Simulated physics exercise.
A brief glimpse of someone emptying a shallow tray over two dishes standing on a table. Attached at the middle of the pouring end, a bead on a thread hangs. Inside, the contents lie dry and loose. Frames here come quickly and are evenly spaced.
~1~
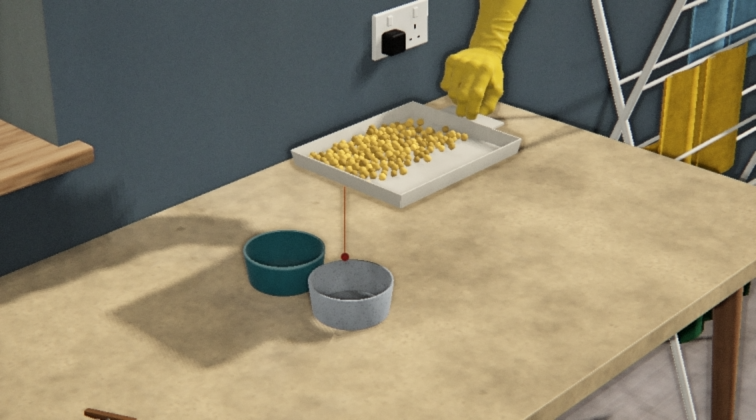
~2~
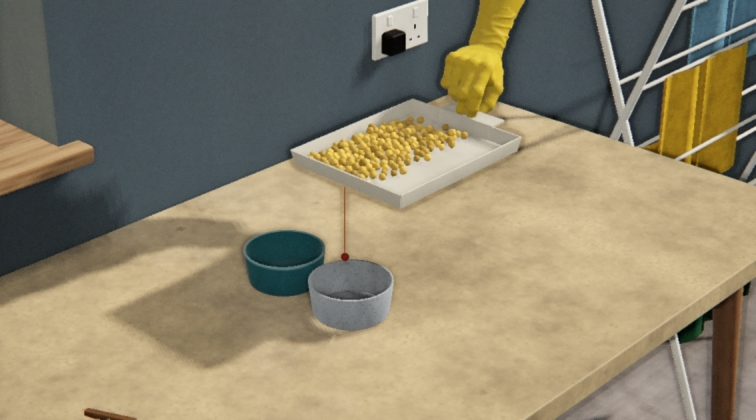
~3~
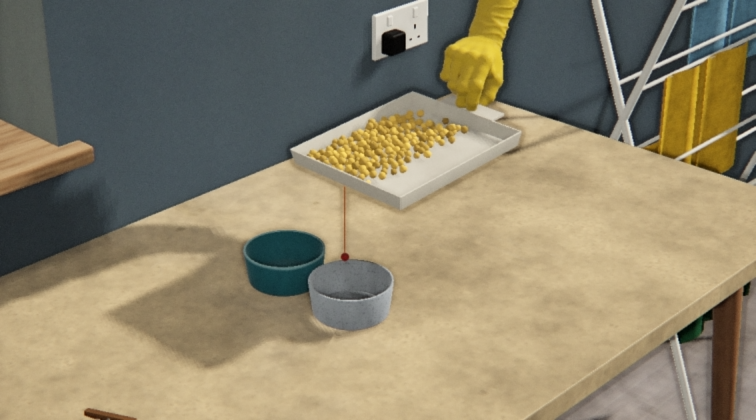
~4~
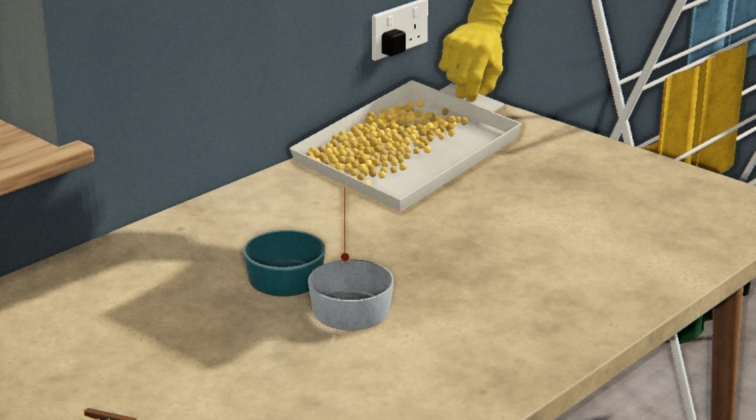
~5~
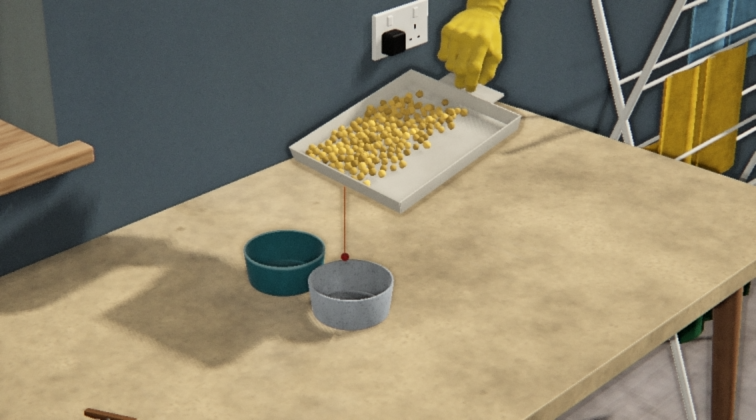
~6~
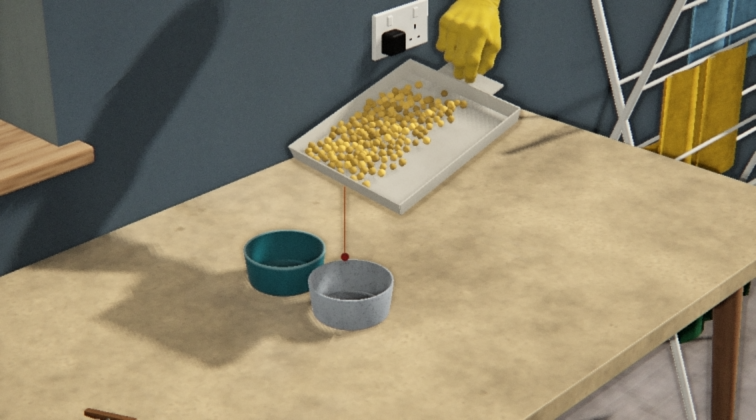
A pale, shallow tray of loose yellow puffed balls starts out level above a teal dish and a grey dish on a table, gripped by a yellow-gloved hand. The hand then raises the far end, tilting the tray gradually steeper toward its near right corner, while the red bead hangs still.
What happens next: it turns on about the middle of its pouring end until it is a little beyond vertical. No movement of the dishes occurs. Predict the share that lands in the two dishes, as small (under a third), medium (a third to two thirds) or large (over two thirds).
Medium.
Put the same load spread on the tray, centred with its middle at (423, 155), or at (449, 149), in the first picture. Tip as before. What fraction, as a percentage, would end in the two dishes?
Roughly 40 % and then 30 %.
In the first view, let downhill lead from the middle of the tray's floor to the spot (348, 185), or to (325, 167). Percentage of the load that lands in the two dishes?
Around 30 percent for the first aim and around 80 percent for the second.
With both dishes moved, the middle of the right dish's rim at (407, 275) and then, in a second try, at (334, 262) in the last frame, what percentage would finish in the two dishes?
You'd get 10 in a hundred the first time and 10 in a hundred the second.
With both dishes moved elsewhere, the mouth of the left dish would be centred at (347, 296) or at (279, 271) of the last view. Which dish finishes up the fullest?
In turn: The left-hand dish; the right dish.
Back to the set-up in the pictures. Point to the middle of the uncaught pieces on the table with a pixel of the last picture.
Centre: Close to (360, 344).
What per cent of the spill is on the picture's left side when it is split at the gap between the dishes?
Share to the left: Near 30 per cent.
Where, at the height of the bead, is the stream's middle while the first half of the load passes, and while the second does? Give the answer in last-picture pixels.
Close to (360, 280), then close to (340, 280).
Soon, tray tipped steeply; nearly all on the tray; a stray few in the right dish; a stray few in the air.
A while on, tray tipped past a quarter turn; most on the tray; a stray few in the right dish; a stray few outside both; a small part in the air.
Towards the end, tray tipped past a quarter turn; about half in the right dish; about half outside both.
Finally, tray tipped past a quarter turn; about half in the right dish; none in the left dish; about half outside both.
